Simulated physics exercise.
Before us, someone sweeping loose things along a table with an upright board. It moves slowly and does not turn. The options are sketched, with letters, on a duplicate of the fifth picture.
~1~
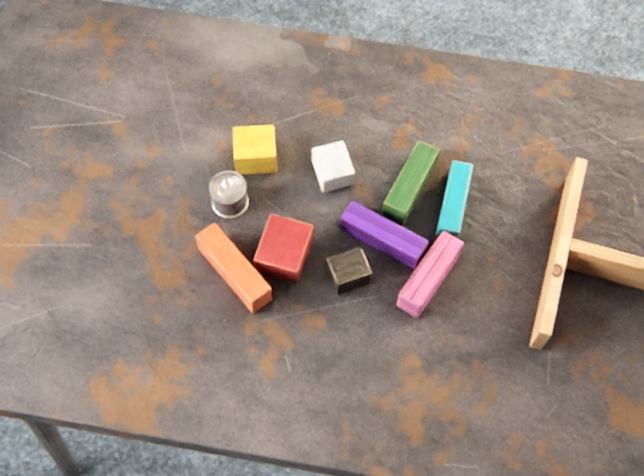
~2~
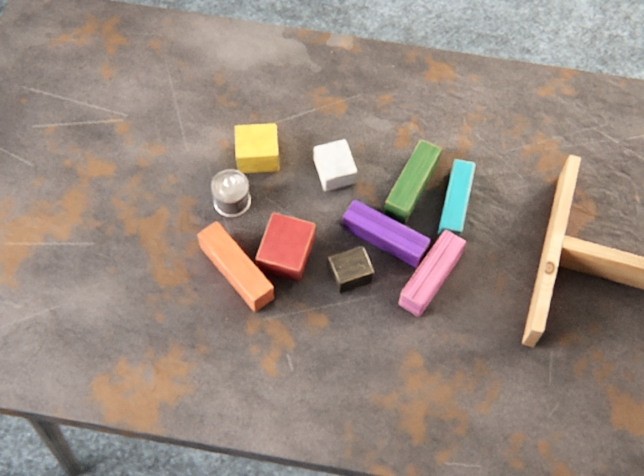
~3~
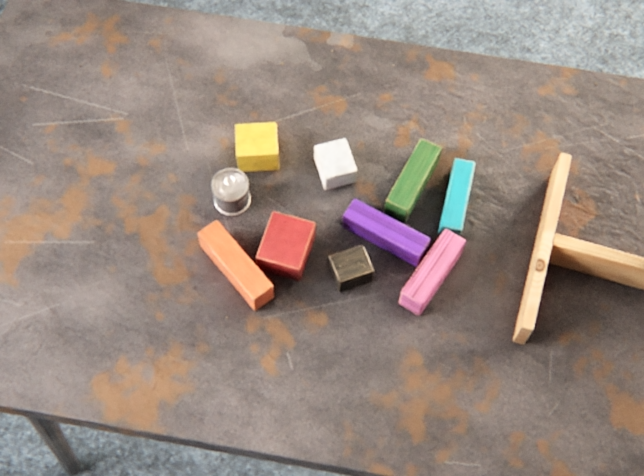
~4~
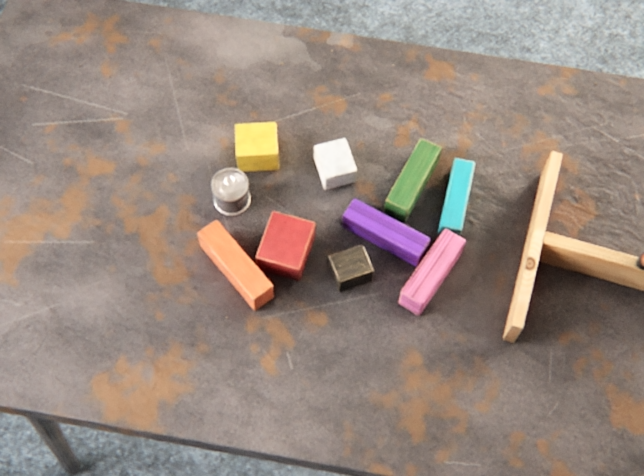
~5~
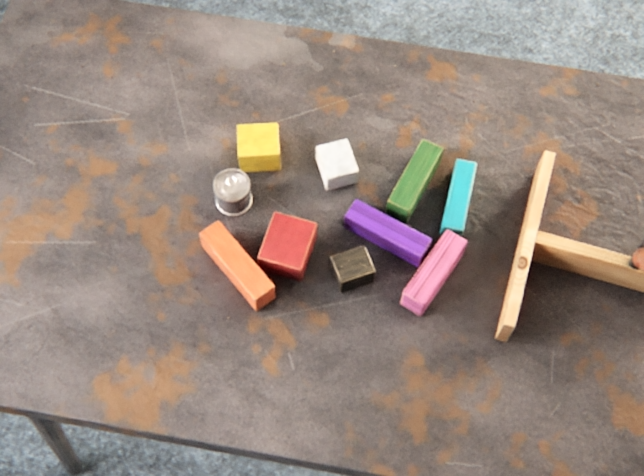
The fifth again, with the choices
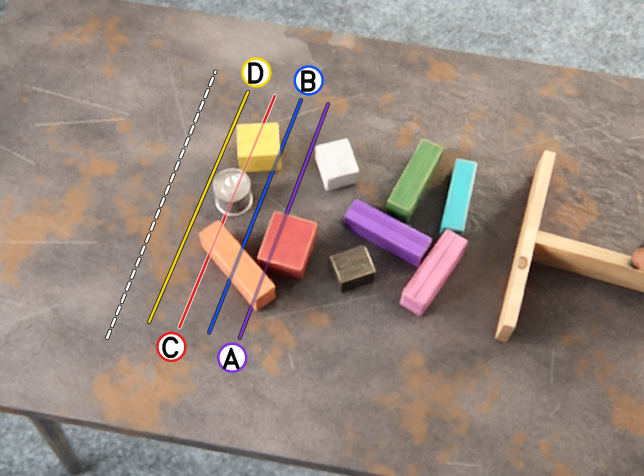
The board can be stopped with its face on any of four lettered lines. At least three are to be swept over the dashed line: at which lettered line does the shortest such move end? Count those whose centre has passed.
As far as mark C.
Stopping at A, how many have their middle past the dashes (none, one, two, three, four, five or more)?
In all, none.
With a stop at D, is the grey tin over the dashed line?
By then, yes.
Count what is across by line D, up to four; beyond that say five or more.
Five or more.
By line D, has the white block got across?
By then, yes.
On the marked copy, A at (287, 213); B at (258, 209); C at (230, 204); D at (202, 199); the dashed line at (165, 195).
Taking C. A third of the way, board (422, 216); grey tin (233, 192); yellow block (259, 148); none across.
Two thirds of the way, board (314, 199); grey tin (214, 183); yellow block (234, 132); none across.
When it is over, board (232, 185); yellow block (159, 118); grey tin (138, 171); three across.
As for the rest, A gets none across; B gets only two across; D gets seven across, but is farther than needed.
